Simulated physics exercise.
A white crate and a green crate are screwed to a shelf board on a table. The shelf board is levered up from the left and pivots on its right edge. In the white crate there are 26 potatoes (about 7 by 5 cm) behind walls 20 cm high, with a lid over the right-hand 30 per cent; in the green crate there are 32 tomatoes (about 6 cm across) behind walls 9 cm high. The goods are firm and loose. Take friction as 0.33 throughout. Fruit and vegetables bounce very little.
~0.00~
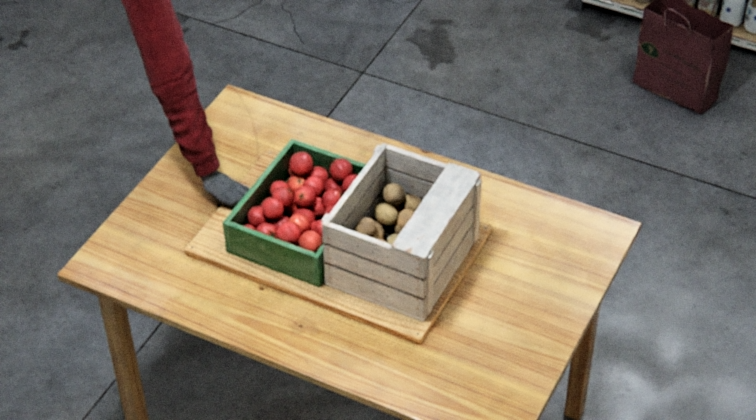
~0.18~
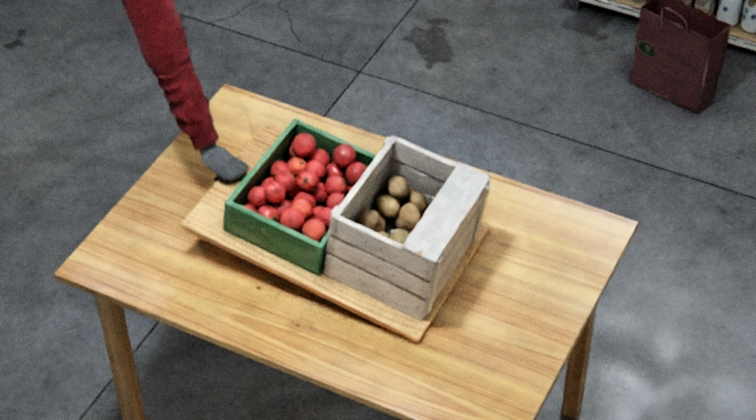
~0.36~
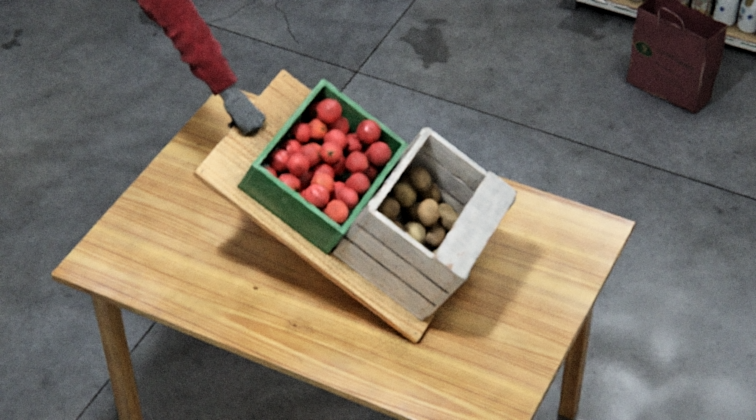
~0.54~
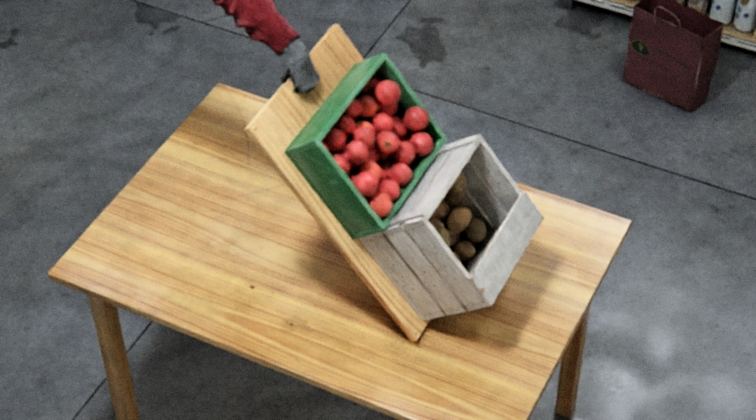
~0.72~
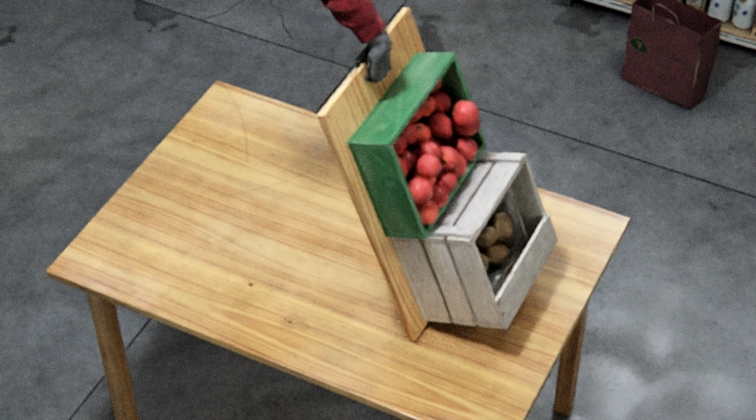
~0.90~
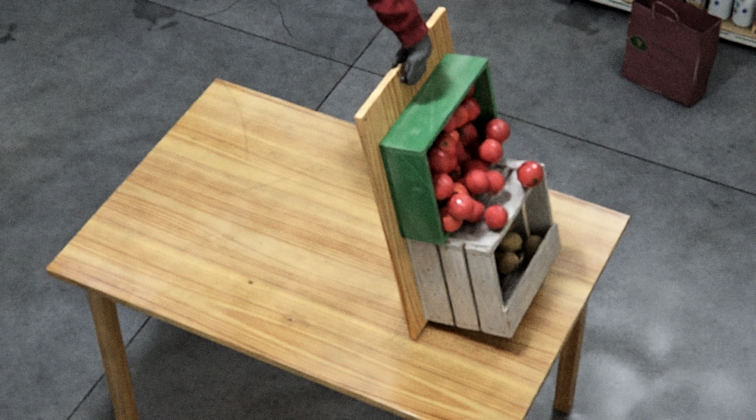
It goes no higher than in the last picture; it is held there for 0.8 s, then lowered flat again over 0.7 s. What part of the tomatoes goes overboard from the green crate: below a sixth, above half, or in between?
Between a sixth and a half of the tomatoes leave the green crate.
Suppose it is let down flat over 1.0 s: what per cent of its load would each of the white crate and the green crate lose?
In that case white crate 0, green crate 20 per cent.
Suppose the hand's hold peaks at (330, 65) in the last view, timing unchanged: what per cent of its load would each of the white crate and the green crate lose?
In that case white crate 0, green crate 0 per cent.
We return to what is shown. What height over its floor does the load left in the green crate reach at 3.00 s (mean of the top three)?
About 10 cm.
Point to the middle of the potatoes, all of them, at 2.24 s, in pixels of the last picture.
Around (418, 237).
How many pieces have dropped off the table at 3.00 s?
Roughly 8.
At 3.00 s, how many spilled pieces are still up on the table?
Some 3 pieces.
After 1.24 s, tilt 78°; white crate 26 in, 0 out and green crate 24 in, 8 out.
After 1.66 s, tilt 78°; white crate 26 in, 0 out and green crate 23 in, 9 out.
After 2.24 s, tilt 10°; white crate 26 in, 0 out and green crate 23 in, 9 out.
Outcome (at 3.00 s), white crate 26 in, 0 out and green crate 22 in, 10 out. Asked share, 10 of 32, 31 per cent.
